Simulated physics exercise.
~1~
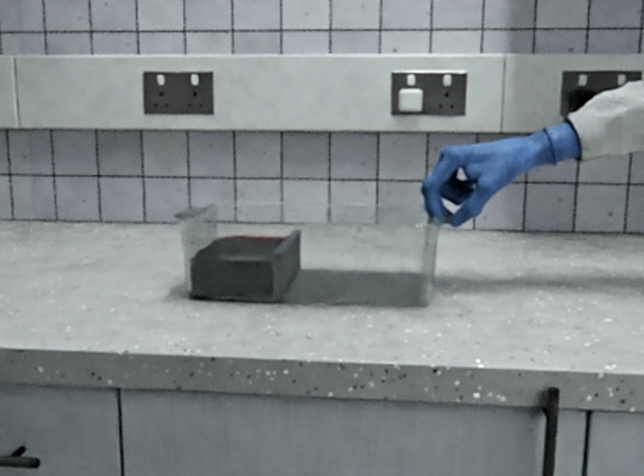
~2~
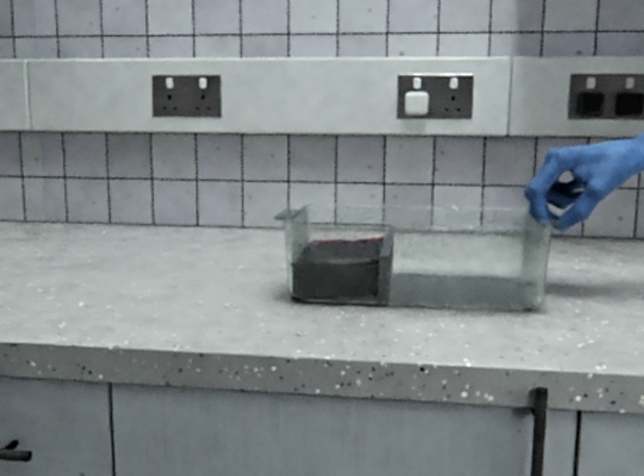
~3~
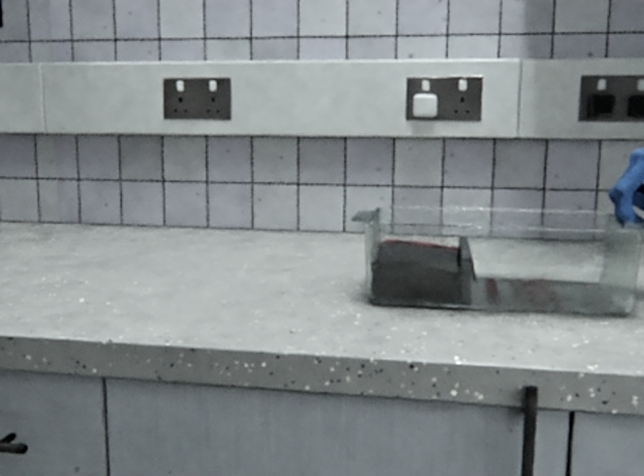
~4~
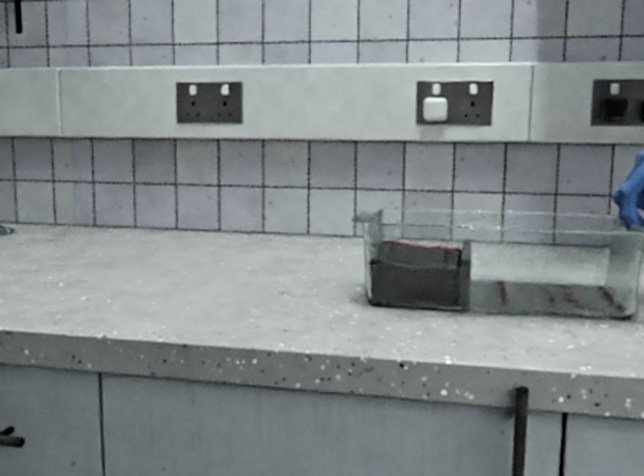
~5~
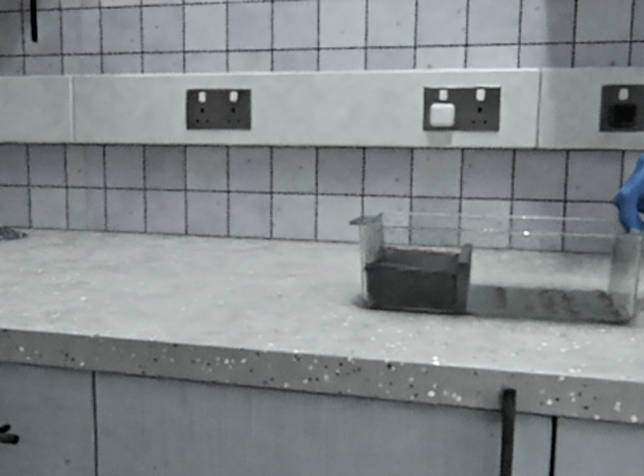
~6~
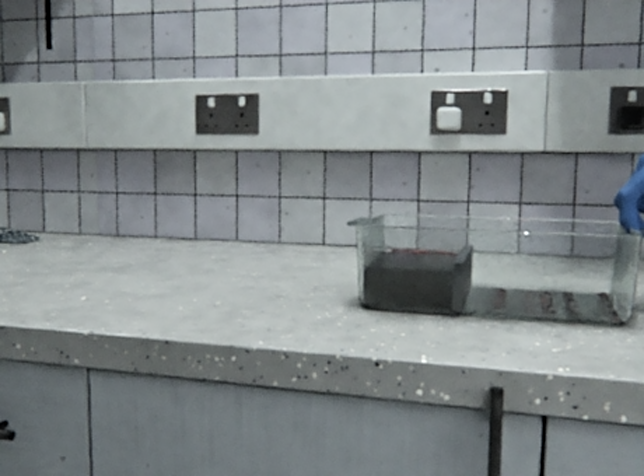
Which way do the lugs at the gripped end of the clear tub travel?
They move to the right along with the tub as the gloved hand pulls it across the counter.
A clear tub, pulled right by a gloved hand, stops with most dark liquid left of its divider.
